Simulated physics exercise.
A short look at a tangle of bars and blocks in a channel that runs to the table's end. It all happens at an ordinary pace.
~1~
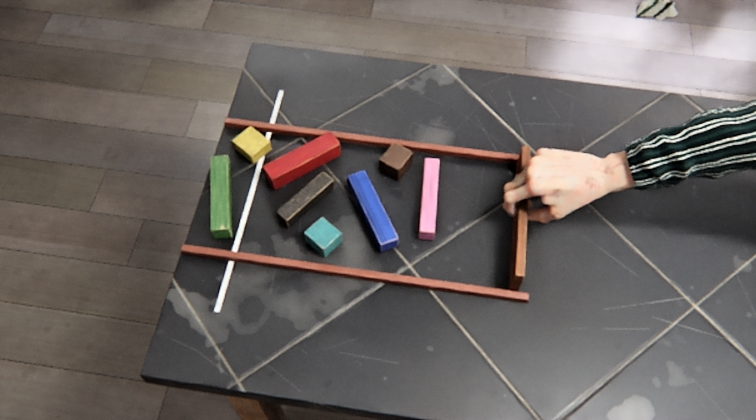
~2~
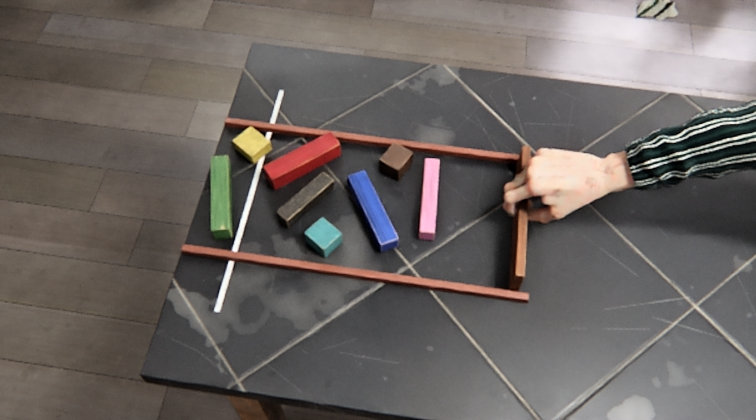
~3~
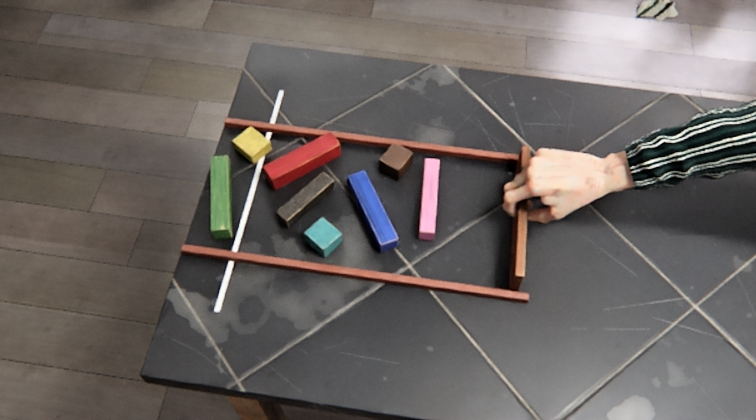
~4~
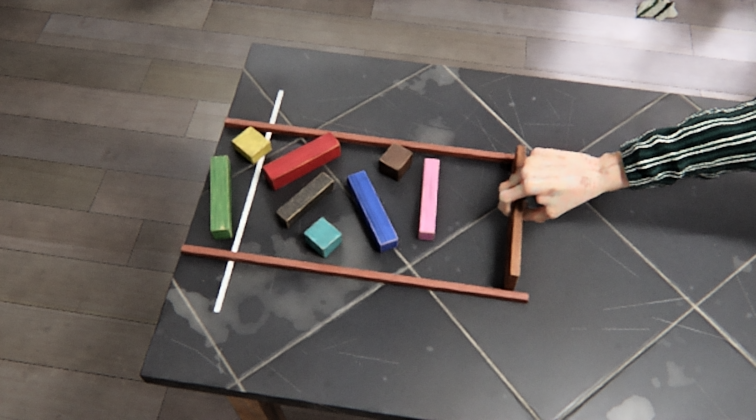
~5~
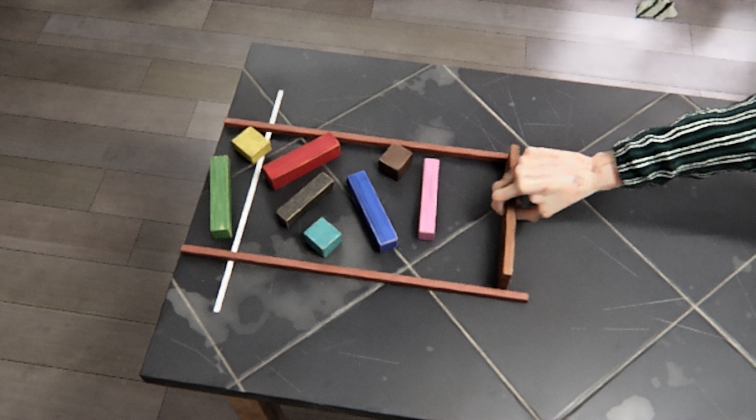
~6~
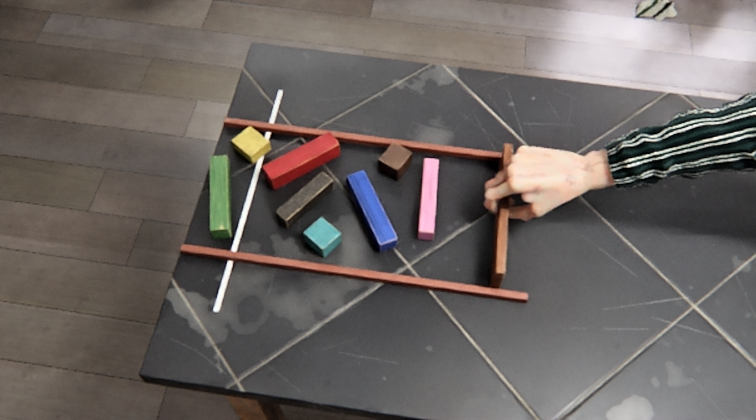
A hand in a striped sleeve held a wooden board at the right end of a channel of colourful bars and blocks, then slid it slightly left, while the pieces stayed still.
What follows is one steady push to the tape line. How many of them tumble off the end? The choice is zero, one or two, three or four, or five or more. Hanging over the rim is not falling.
The number that fall off is three or four.
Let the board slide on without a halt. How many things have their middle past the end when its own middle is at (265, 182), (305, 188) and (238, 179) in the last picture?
Past the end: 2, 0 and 5.
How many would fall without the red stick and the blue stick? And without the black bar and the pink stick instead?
The counts: 1 and 2.
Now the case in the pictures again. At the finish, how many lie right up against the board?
It touches 1.
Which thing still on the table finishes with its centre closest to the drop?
The turquoise block ends nearest.
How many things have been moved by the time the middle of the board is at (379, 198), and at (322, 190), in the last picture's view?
The counts are 4 and 6.
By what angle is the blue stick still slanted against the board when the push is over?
Some 0 degrees.
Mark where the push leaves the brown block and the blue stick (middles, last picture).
About (238, 137), and the other about (225, 193).
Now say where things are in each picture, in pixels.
The first frame shows green bar (221, 196); yellow block (252, 145); red stick (303, 160); board (520, 216); tape (252, 190).
The second frame shows yellow block (252, 145); brown block (396, 162).
The third frame shows red stick (303, 161); board (520, 217).
The fourth frame shows green bar (221, 196); black bar (306, 200).
The fifth frame shows yellow block (252, 145); turquoise block (323, 238).
The sixth frame shows green bar (220, 196); yellow block (251, 145); red stick (302, 161); board (502, 214); tape (252, 190).
Soon after, none off yet; green bar at rest near (220, 196); yellow block at rest near (251, 145); red stick at rest near (302, 161).
Then, none off yet; green bar at rest near (220, 196); yellow block at rest near (251, 145); red stick moved a little near (291, 160).
Further on, none off yet; green bar moved a little near (206, 196); yellow block moved about its own width near (228, 142); red stick moved about its own width near (243, 157).
At rest, the number that fall off is three or four; fallen, red stick, yellow block and green bar.
